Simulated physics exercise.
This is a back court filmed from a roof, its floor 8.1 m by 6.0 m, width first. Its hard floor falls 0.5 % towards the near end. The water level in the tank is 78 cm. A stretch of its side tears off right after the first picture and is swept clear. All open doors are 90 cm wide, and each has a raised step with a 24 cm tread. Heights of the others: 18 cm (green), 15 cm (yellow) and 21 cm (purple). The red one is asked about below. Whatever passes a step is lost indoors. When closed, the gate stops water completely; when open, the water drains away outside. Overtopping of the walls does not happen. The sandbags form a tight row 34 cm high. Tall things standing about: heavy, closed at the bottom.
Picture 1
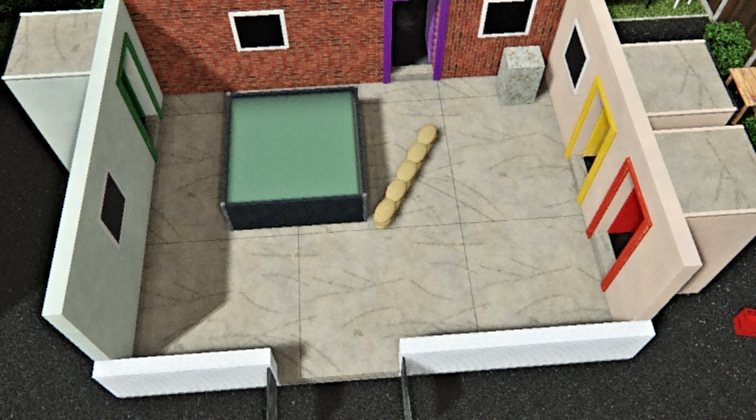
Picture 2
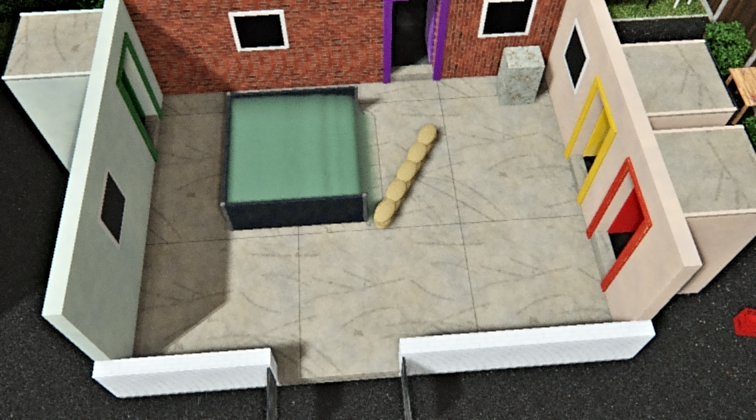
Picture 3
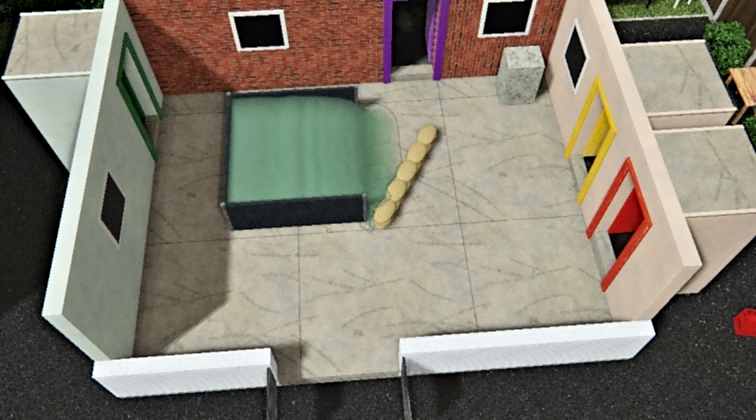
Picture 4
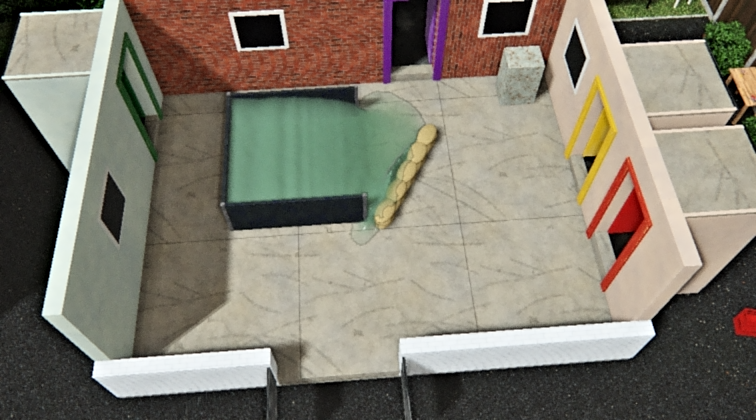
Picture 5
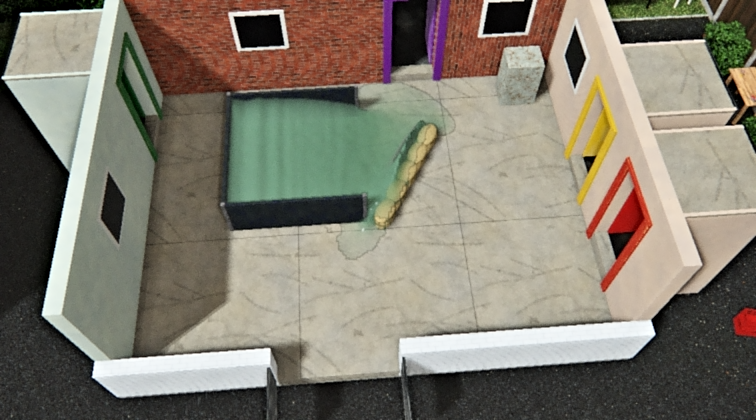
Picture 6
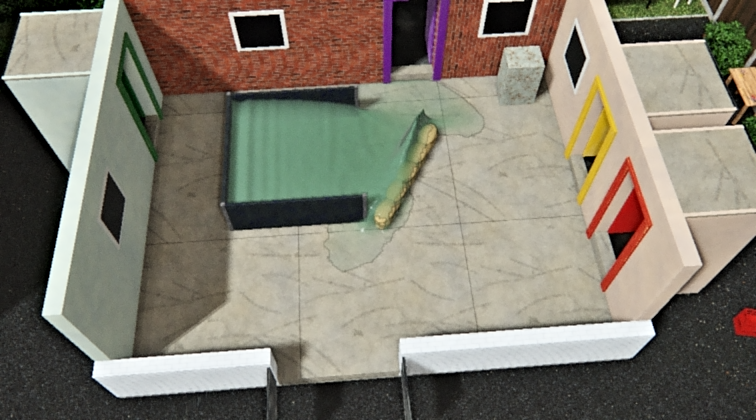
The clip opens on a walled court with a dark-sided tank of still green water beside a slanting row of tan sacks. The tank's right side gives way and water pours out across the floor to the sacks. It washes against them and spreads around both ends in thin sheets.
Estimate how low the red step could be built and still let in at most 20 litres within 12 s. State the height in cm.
I would say 11.5 cm or so.
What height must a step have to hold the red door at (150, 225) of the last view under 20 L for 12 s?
8.0 cm.
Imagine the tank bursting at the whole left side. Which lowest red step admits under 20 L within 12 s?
Some 13.0 cm.
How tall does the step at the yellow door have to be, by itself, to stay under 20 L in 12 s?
At yellow, roughly 17 cm.
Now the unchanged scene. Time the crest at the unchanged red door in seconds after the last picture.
Near 2.8 seconds.
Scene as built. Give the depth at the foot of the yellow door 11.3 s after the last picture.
Lab note: Depth approx. 7.5 cm.
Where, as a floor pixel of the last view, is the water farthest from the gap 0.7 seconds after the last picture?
(537, 75).
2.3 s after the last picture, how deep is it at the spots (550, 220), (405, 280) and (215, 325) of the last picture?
The depths come to about 7, 1 and 1 cm.
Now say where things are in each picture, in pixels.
In the first frame, still water, 78 cm deep, in the tank at (294, 145); the red door at (613, 234) is dry.
In the second frame, the front is at (381, 208), 0.3 m from the gap at (359, 156); 0.6 m2 of floor is wet, 78 cm left at the back.
In the third frame, water pours out at (359, 158) and has run 0.8 m, to (399, 175); about 18 cm deep outside, 78 cm at the back.
In the fourth frame, the front is at (422, 134), 1.3 m from the gap at (359, 159); 2.8 m2 of floor is wet, 78 cm left at the back.
In the fifth frame, the front is at (450, 127), 1.9 m from the gap at (359, 160); 4.0 m2 of floor is wet, 74 cm left at the back.
In the sixth frame, water pours out at (359, 160) and has run 2.5 m, to (480, 125); about 10 cm deep outside, 66 cm at the back; 3.5 m in a straight line remain to the red door at (613, 234).
Then, 0.7 s after the last picture water covers 35 % of the floor, deepest (57 cm) near (381, 208); it has not reached the red door.
Then, 2.3 s after the last picture water covers 55 % of the floor, deepest (46 cm) near (537, 75); 11 cm at the red door, 0 litres in over its 27 cm step.
Then, 11.3 s after the last picture water covers 95 % of the floor, deepest (15 cm) near (215, 100); 12 cm at the red door, 0 litres in over its 27 cm step.
At the red door as built, the water peaked near 16 cm, 2.7 s after the last picture.
With a step of 9.5 cm, 44 litres would have come in within the 12 s; with 14.5 cm, 5 litres. So under 20 litres takes about 11.5 cm.
